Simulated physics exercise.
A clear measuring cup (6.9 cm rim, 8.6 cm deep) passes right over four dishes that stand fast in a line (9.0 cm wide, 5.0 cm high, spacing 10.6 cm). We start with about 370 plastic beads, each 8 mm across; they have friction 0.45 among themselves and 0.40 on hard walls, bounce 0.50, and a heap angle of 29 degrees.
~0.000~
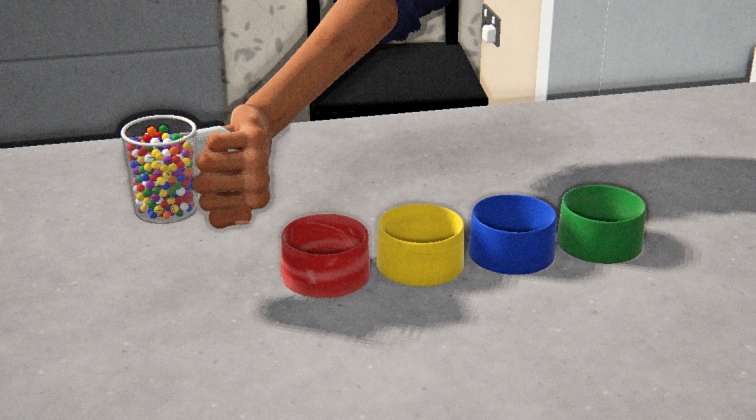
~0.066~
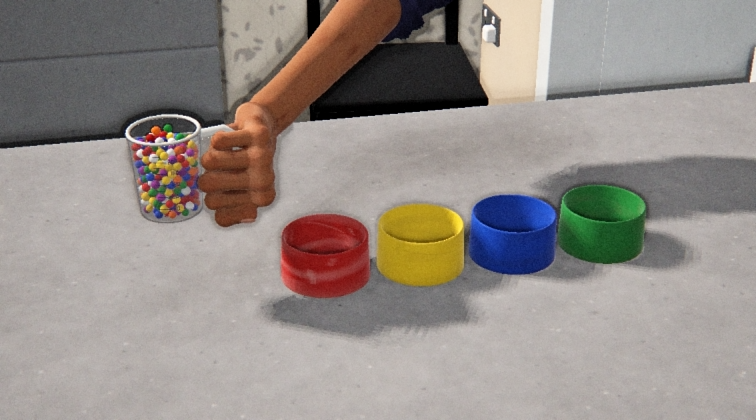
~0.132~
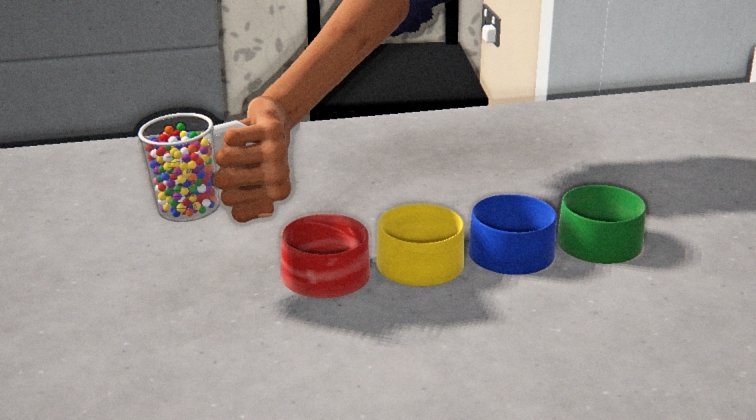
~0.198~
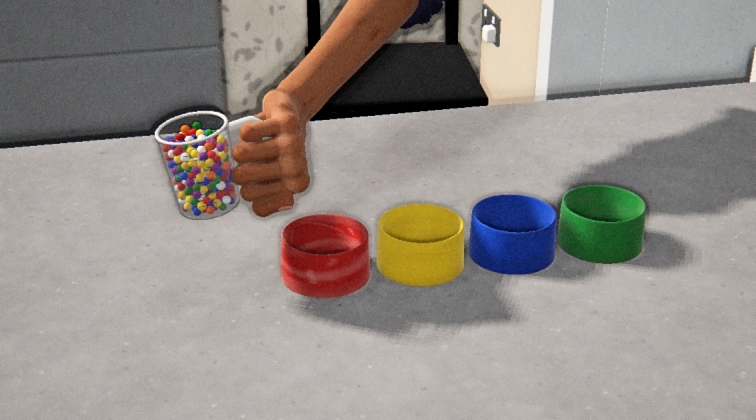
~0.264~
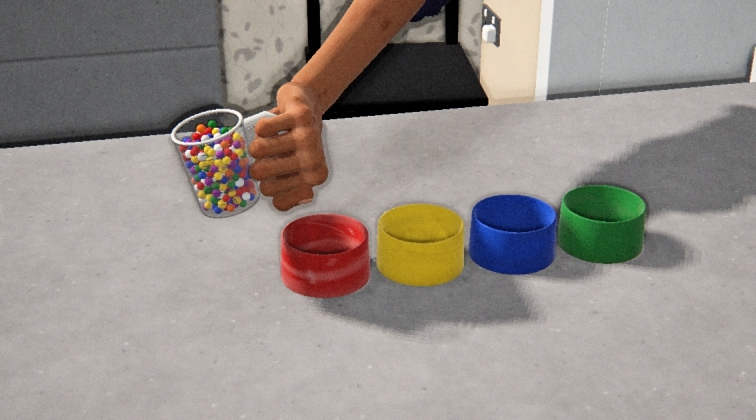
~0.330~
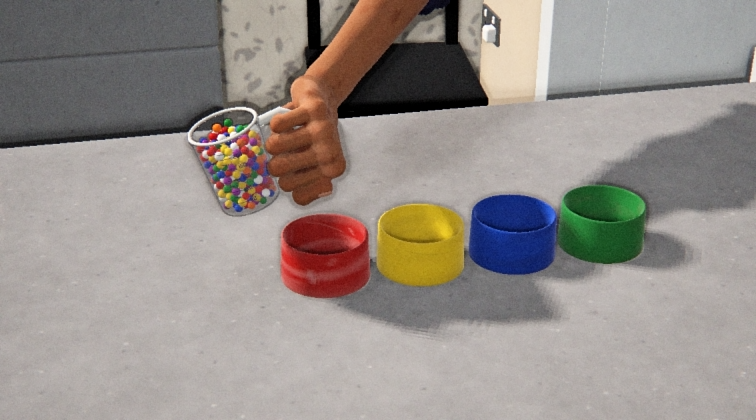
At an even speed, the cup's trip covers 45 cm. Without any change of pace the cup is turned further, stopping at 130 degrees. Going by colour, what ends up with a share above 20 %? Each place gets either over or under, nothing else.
Here is the list: Red dish under, blue dish over, green dish under, yellow dish under, counter under.
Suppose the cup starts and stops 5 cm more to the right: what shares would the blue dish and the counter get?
The blue dish would get 10 and the counter 30.
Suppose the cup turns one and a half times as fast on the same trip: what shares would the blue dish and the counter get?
Result - blue: 40; counter: 20.
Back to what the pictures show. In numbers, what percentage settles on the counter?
I'd reckon around 0 per cent.
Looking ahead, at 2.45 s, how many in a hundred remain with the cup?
Close to 0 per cent of the load, I'd guess.
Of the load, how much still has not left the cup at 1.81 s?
Roughly 75 percent.
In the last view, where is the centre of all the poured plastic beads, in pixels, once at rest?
Look around (515, 232) in the last picture.
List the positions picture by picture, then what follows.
Cup at (163, 170), tilt 0 degrees, lip at (123, 134), moved 0.0 cm; middle of the pieces at (166, 171); red dish at (325, 234); yellow dish at (421, 224); blue dish at (514, 214); green dish at (604, 204), in the first frame.
Cup at (168, 170), tilt 1 degrees, lip at (127, 134), moved 0.5 cm; middle of the pieces at (171, 170), in the second frame.
Cup at (183, 168), tilt 4 degrees, lip at (140, 135), moved 2.0 cm; middle of the pieces at (186, 169), in the third frame.
Cup at (201, 167), tilt 8 degrees, lip at (157, 136), moved 3.8 cm; middle of the pieces at (204, 167), in the fourth frame.
Cup at (219, 165), tilt 12 degrees, lip at (173, 137), moved 5.6 cm; middle of the pieces at (222, 165), in the fifth frame.
Cup at (237, 163), tilt 16 degrees, lip at (189, 138), moved 7.4 cm; middle of the pieces at (240, 163); red dish at (325, 234); yellow dish at (421, 224); blue dish at (514, 214); green dish at (604, 204). The cup turns about 60 degrees a second and travels 27 cm a second, in the sixth frame.
After 1.22 s, tilt 69 degrees; cup holds 100 %.
After 1.81 s, tilt 104 degrees; cup holds 75 %, blue 20 %.
Then, at 2.45 s, tilt 130 degrees; cup holds 0 %, blue 95 %.
In the end, at 2.8 s, red 0 %, blue 95 %, green 0 %, yellow 0 %, counter 0 %.
